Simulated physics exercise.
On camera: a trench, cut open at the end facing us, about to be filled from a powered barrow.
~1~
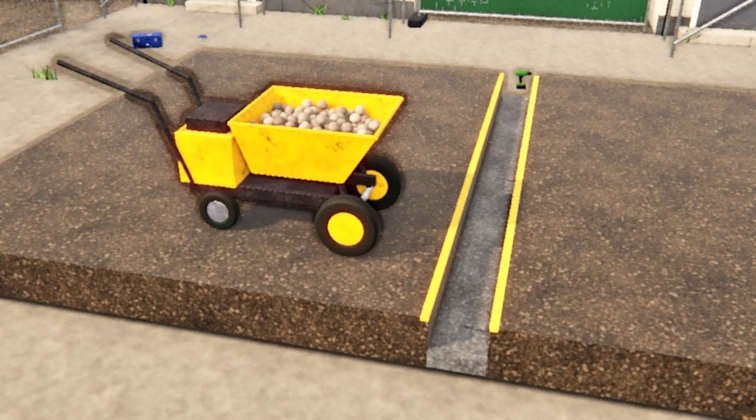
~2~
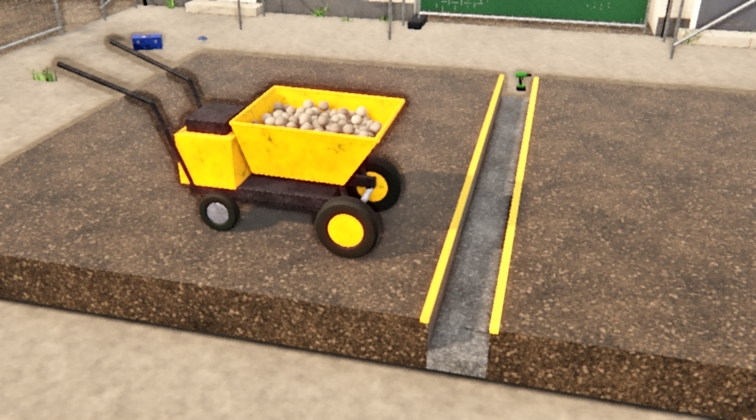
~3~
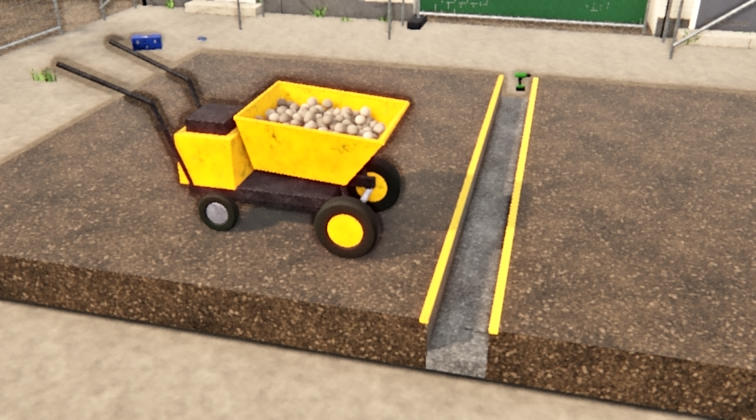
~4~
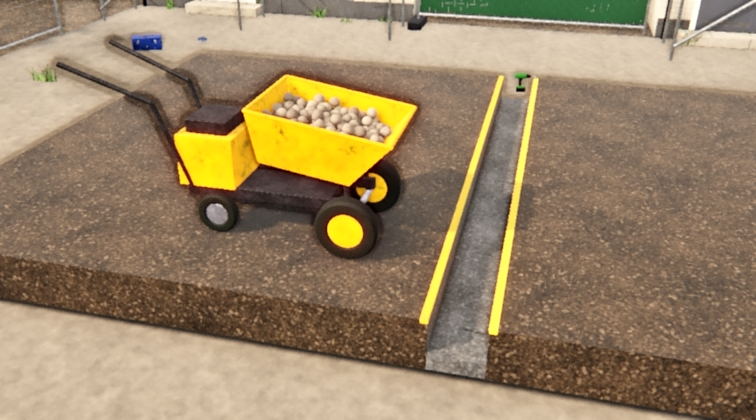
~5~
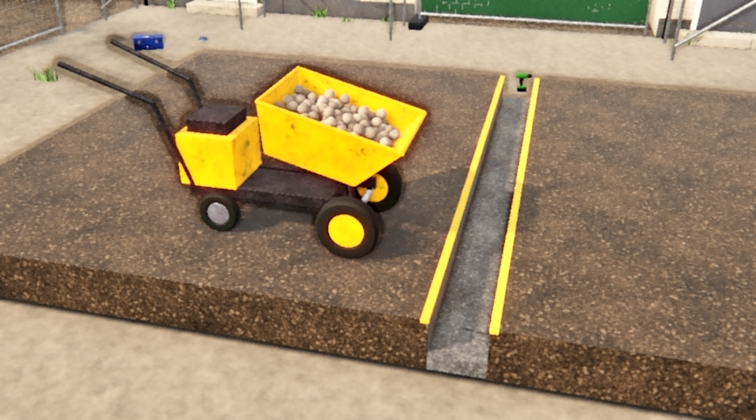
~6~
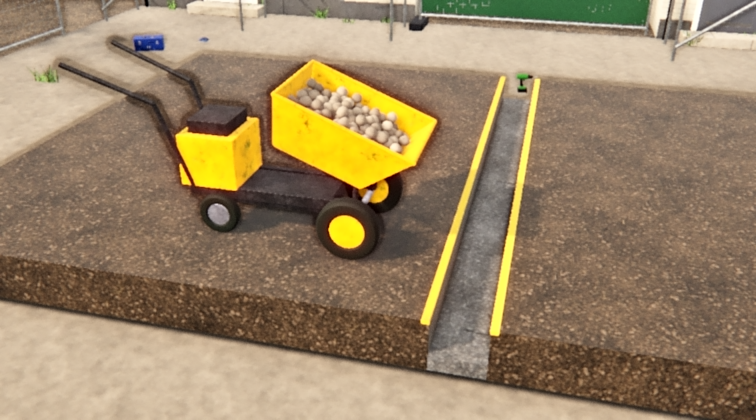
The yellow skip of a powered barrow, loaded with rounded pebbles, starts level and gradually tilts forward to the right, its rear rising, while the wheeled base stays still beside a narrow, yellow-edged trench in brown ground.
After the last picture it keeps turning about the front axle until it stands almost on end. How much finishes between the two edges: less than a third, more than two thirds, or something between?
The trench ends with over two thirds of it.
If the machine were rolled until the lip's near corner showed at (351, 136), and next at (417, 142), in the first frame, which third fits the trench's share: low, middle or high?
The first try: More than two thirds. The second: Less than a third.
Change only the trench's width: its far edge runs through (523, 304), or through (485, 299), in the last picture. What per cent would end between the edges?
About 100 and 70 per cent.
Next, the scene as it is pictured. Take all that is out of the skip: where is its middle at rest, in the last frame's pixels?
Around (479, 263).
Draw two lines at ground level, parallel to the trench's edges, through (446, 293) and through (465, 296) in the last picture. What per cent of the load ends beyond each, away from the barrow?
Near 90 % and 60 %.
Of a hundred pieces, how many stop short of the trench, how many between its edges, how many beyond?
In per cent, short 0, between 90 and beyond 10.
Soon, skip tipped steeply; all in the skip.
A while on, skip tipped right over; most in the skip; about a quarter in or heaped over the trench; a stray few beyond it; a stray few falling.
Towards the end, skip tipped right over; about a quarter in the skip; most in or heaped over the trench; a small part beyond it.
Finally, skip tipped right over; a stray few in the skip; nearly all in or heaped over the trench; a small part beyond it.
